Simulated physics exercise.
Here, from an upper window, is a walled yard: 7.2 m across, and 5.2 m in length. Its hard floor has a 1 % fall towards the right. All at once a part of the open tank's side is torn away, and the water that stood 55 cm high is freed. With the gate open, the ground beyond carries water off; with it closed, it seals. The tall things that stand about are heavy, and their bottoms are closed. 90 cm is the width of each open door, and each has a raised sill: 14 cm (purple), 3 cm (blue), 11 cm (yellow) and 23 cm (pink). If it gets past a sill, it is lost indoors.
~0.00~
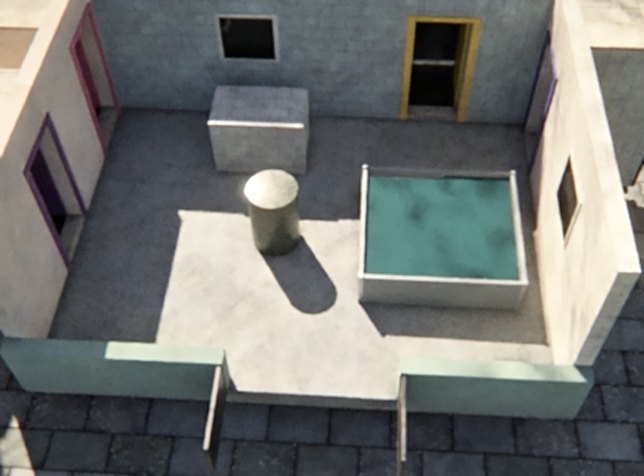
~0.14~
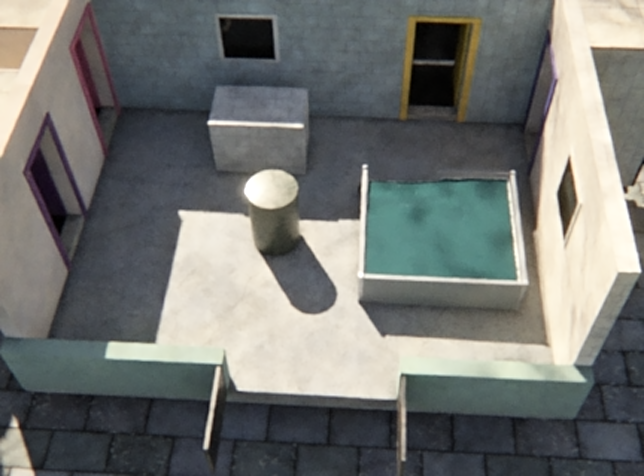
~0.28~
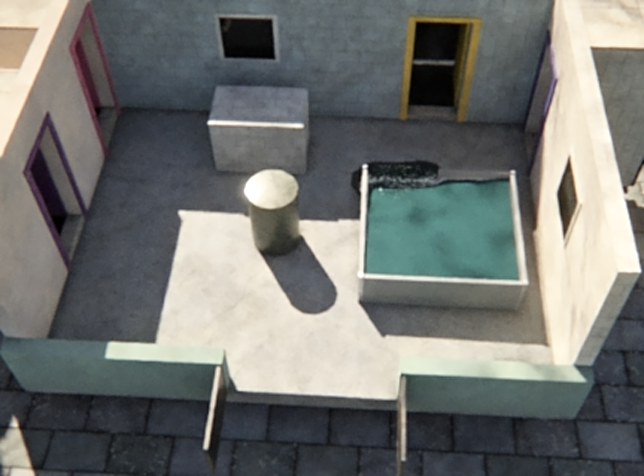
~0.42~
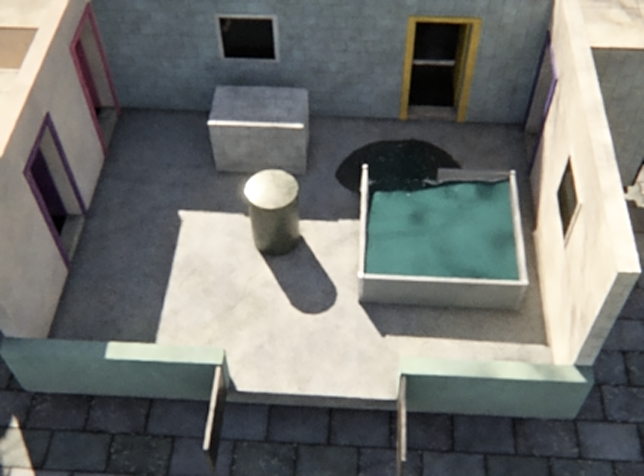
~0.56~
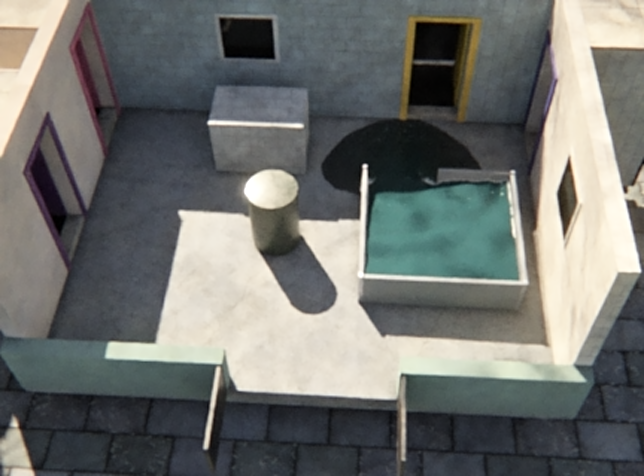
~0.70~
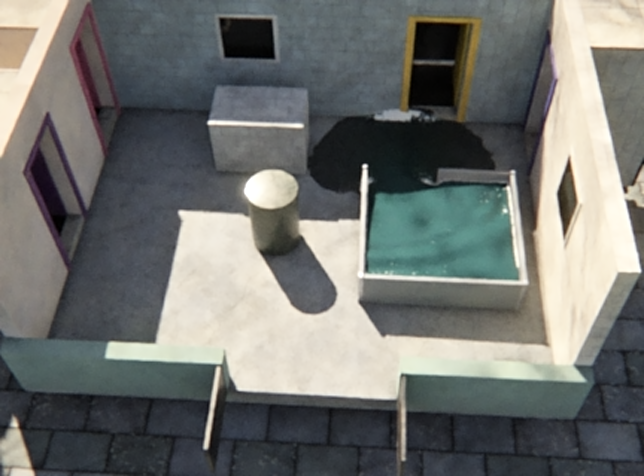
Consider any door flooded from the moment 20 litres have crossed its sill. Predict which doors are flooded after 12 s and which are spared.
One by one: At the purple door the limit will hold; at the blue door the limit will be broken; at the yellow door the limit will be broken; at the pink door the limit will hold.
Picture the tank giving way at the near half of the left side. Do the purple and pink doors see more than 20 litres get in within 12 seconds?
Then: Purple below, pink not over.
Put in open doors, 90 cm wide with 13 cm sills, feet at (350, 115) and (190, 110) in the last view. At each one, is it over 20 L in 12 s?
First door beyond the limit, second door short of the limit.
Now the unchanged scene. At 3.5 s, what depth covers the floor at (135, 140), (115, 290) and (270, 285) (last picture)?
Taking the spots in order: 7 cm, 0 cm, 0 cm.
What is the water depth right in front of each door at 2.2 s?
In centimetres, the purple door has 0, the blue door 11, the yellow door 27 and the pink door 0.
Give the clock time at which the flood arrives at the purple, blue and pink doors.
Purple: 4.0 s; blue: 1.4 s; pink: 2.6 s.
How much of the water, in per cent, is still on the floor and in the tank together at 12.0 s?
It comes to near 66 per cent.
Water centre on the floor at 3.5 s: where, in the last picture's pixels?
Around (385, 194) in the last picture.
After 1.4 s water covers 15 % of the floor and is deepest (33 cm) near (391, 119); purple door not reached, blue door 1 cm at the sill, 0 L in, yellow door 27 cm at the sill, 41 L in, pink door not reached.
After 2.2 s water covers 20 % of the floor and is deepest (32 cm) near (391, 126); purple door not reached, blue door 11 cm at the sill, 6 L in, yellow door 27 cm at the sill, 113 L in, pink door not reached.
After 3.5 s water covers 35 % of the floor and is deepest (25 cm) near (131, 108); purple door not reached, blue door 14 cm at the sill, 78 L in, yellow door 21 cm at the sill, 198 L in, pink door 18 cm at the sill, 0 L in.
After 7.0 s water covers 85 % of the floor and is deepest (15 cm) near (514, 124); purple door 3 cm at the sill, 0 L in, blue door 12 cm at the sill, 278 L in, yellow door 13 cm at the sill, 257 L in, pink door 10 cm at the sill, 1 L in.
After 12.0 s water covers 95 % of the floor and is deepest (10 cm) near (514, 124); purple door 2 cm at the sill, 0 L in, blue door 9 cm at the sill, 434 L in, yellow door 7 cm at the sill, 261 L in, pink door 4 cm at the sill, 1 L in.
